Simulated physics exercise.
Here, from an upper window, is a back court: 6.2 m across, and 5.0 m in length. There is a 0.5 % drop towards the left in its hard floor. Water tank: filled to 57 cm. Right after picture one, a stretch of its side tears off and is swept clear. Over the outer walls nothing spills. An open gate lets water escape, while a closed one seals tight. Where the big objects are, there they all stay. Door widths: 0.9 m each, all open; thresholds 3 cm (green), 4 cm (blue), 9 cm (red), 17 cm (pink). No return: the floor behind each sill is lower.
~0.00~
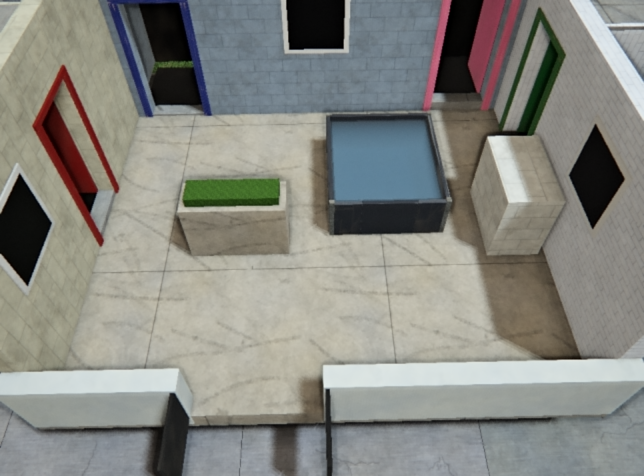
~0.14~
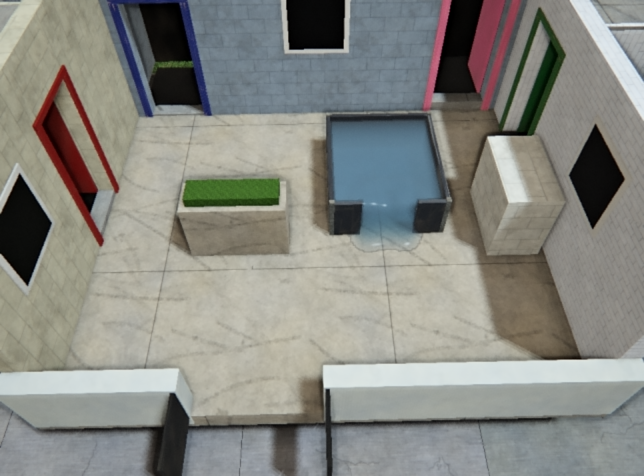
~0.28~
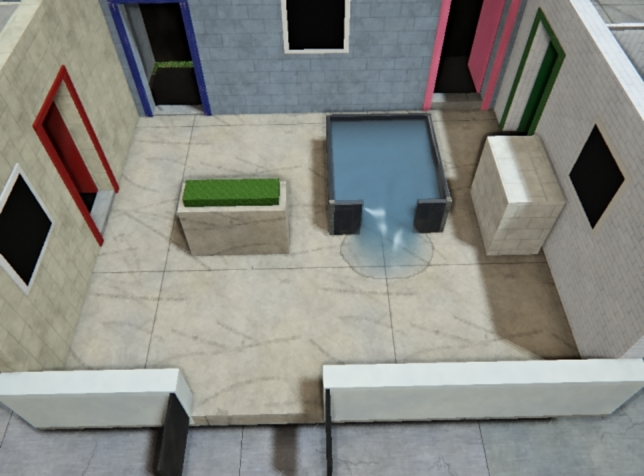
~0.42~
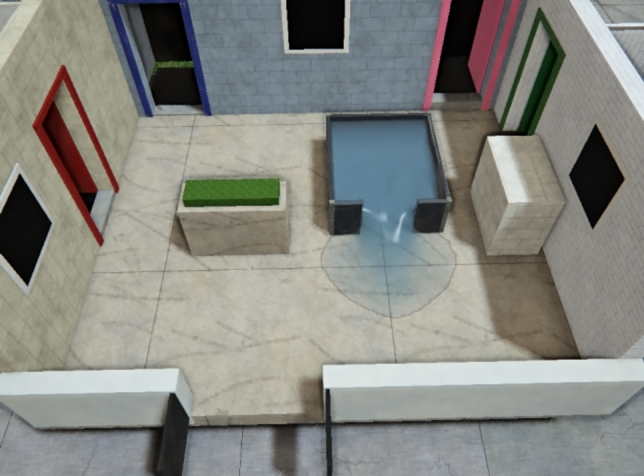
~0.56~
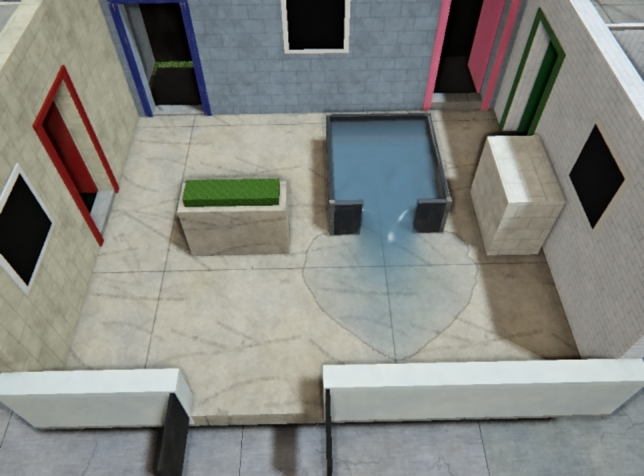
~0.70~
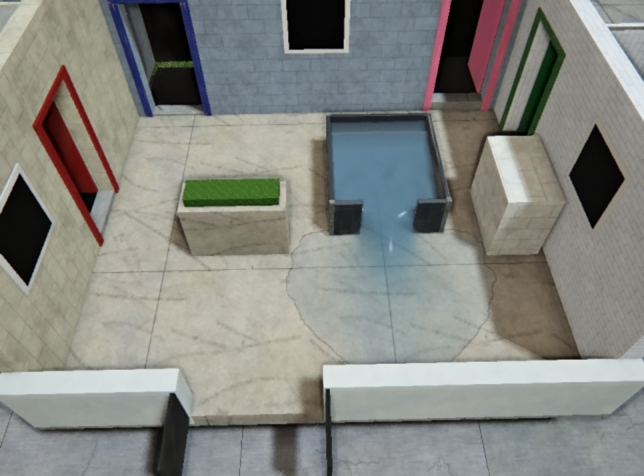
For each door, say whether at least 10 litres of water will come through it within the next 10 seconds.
Door by door: The green door lets through less than 10 litres; the blue door lets through less than 10 litres; the red door lets through less than 10 litres; the pink door lets through less than 10 litres.
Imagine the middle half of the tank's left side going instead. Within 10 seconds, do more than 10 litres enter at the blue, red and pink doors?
Blue door surpasses it, red door surpasses it, pink door doesn't reach it.
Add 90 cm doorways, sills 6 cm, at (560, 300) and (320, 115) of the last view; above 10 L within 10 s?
Per doorway, in order: Sufficient / insufficient.
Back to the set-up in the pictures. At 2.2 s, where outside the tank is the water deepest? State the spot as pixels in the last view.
That would be near pixel (570, 386).
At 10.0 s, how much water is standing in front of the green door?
The depth there is near 1.5 cm.
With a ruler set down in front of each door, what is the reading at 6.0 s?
In centimetres - green: 1, blue: 0, red: 3, pink: 4.
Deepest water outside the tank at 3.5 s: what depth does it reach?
Roughly 21 cm.
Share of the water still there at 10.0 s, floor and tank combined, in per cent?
About 78 per cent.
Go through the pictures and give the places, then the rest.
The water tank at (384, 159) is whole and still, 57 cm deep, in the first frame.
Water pours out at (387, 223) and has run 0.5 m, to (356, 239); typically 6 cm deep outside, 57 cm at the water tank's back, in the second frame.
The front is at (377, 274), 0.8 m from the gap at (387, 223); 0.6 m2 of floor is under water; 57 cm left at the back of the water tank, in the third frame.
Water pours out at (387, 223) and has run 1.3 m, to (380, 309); typically 6 cm deep outside, 57 cm at the water tank's back, in the fourth frame.
The front is at (395, 352), 1.9 m from the gap at (387, 223); 2.6 m2 of floor is under water; 53 cm left at the back of the water tank, in the fifth frame.
The front is at a hidden place, 2.4 m from the gap at (387, 222); 3.7 m2 of floor is under water; 48 cm left at the back of the water tank, in the sixth frame.
After 1.4 s water covers 25 % of the floor and is deepest (27 cm) near (382, 242); green door not reached, blue door not reached, red door not reached, pink door not reached.
After 2.2 s water covers 30 % of the floor and is deepest (29 cm) near (570, 386); green door not reached, blue door not reached, red door not reached, pink door not reached.
After 3.5 s water covers 40 % of the floor and is deepest (21 cm) near (542, 259); green door not reached, blue door not reached, red door not reached, pink door not reached.
After 6.0 s water covers 55 % of the floor and is deepest (14 cm) near (516, 260); green door 1 cm at the sill, 0 L in, blue door not reached, red door 3 cm at the sill, 0 L in, pink door 4 cm at the sill, 0 L in.
After 10.0 s water covers 80 % of the floor and is deepest (9 cm) near (56, 398); green door 1 cm at the sill, 0 L in, blue door 7 cm at the sill, 2 L in, red door 4 cm at the sill, 0 L in, pink door 4 cm at the sill, 0 L in.
